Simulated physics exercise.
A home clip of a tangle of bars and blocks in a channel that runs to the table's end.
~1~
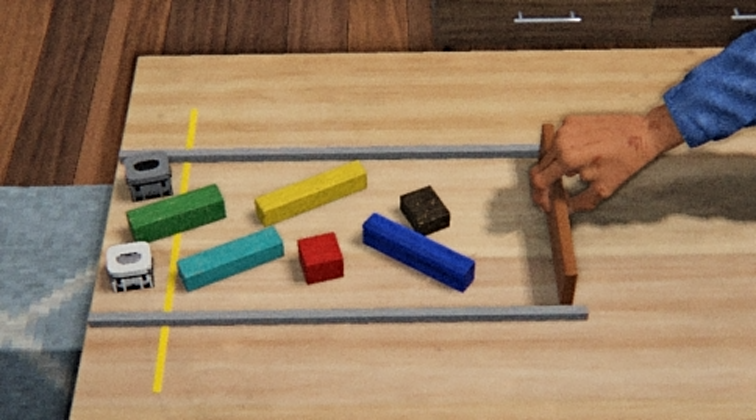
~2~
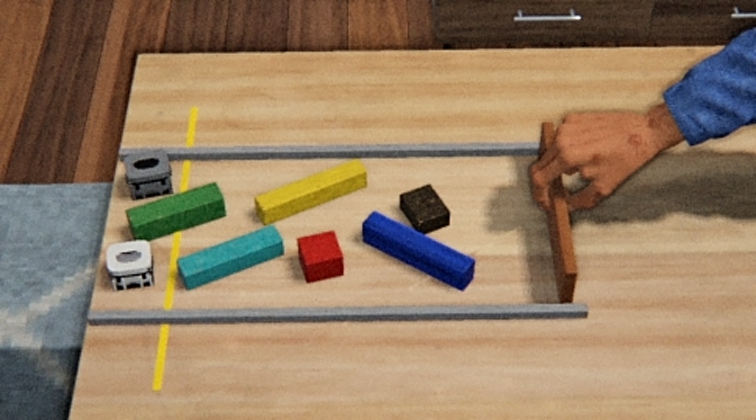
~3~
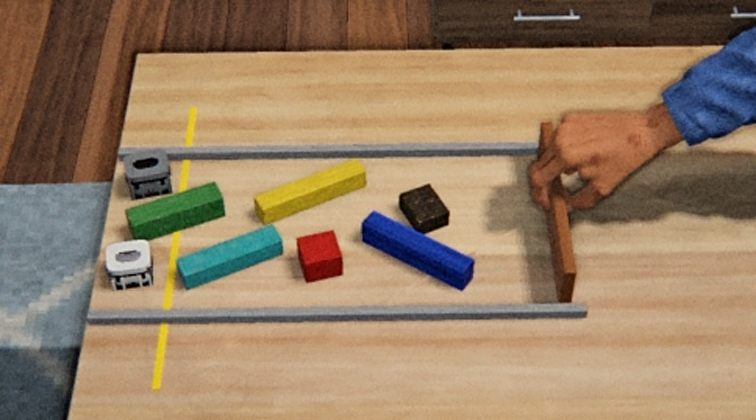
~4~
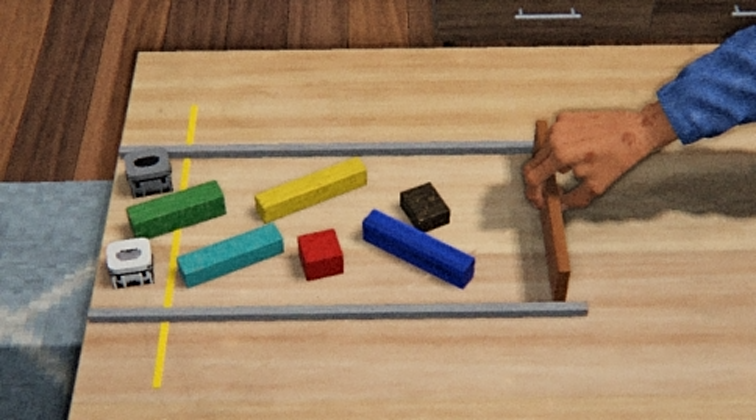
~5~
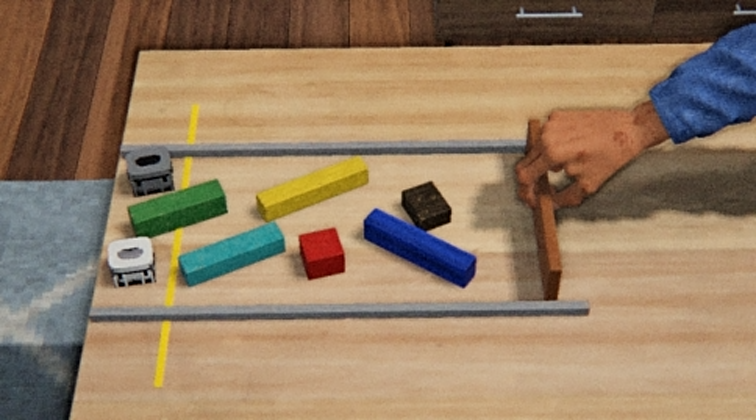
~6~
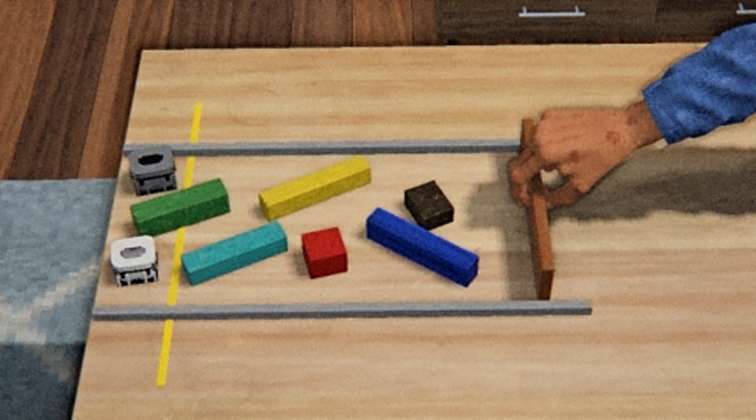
On a wooden tabletop, a hand slides a brown board slightly left between grey rails, the coloured bars and blocks staying still.
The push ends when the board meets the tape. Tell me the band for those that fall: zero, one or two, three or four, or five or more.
The number that fall off is three or four.
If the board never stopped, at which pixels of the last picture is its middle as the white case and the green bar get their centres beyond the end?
At (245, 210) for the white case; at (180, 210) for the green bar.
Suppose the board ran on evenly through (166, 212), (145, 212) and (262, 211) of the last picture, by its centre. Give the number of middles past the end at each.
The counts: 4, 6 and 0.
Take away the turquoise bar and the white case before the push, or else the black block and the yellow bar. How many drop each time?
First 1, then 1.
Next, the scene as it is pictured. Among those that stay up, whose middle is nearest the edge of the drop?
The green bar.
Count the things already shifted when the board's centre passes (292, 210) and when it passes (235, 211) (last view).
At the one place 7, at the other 8.
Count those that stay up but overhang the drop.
The number is 2.
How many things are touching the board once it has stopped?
The number is 3.
Soon after, none off yet; white case at rest near (135, 261); grey case at rest near (153, 170); green bar at rest near (181, 209).
After that, none off yet; white case displaced about its own width near (94, 262); grey case displaced a little near (139, 164); green bar displaced a little near (149, 190).
In the end, the number that fall off is three or four; gone, turquoise bar, grey case and white case.
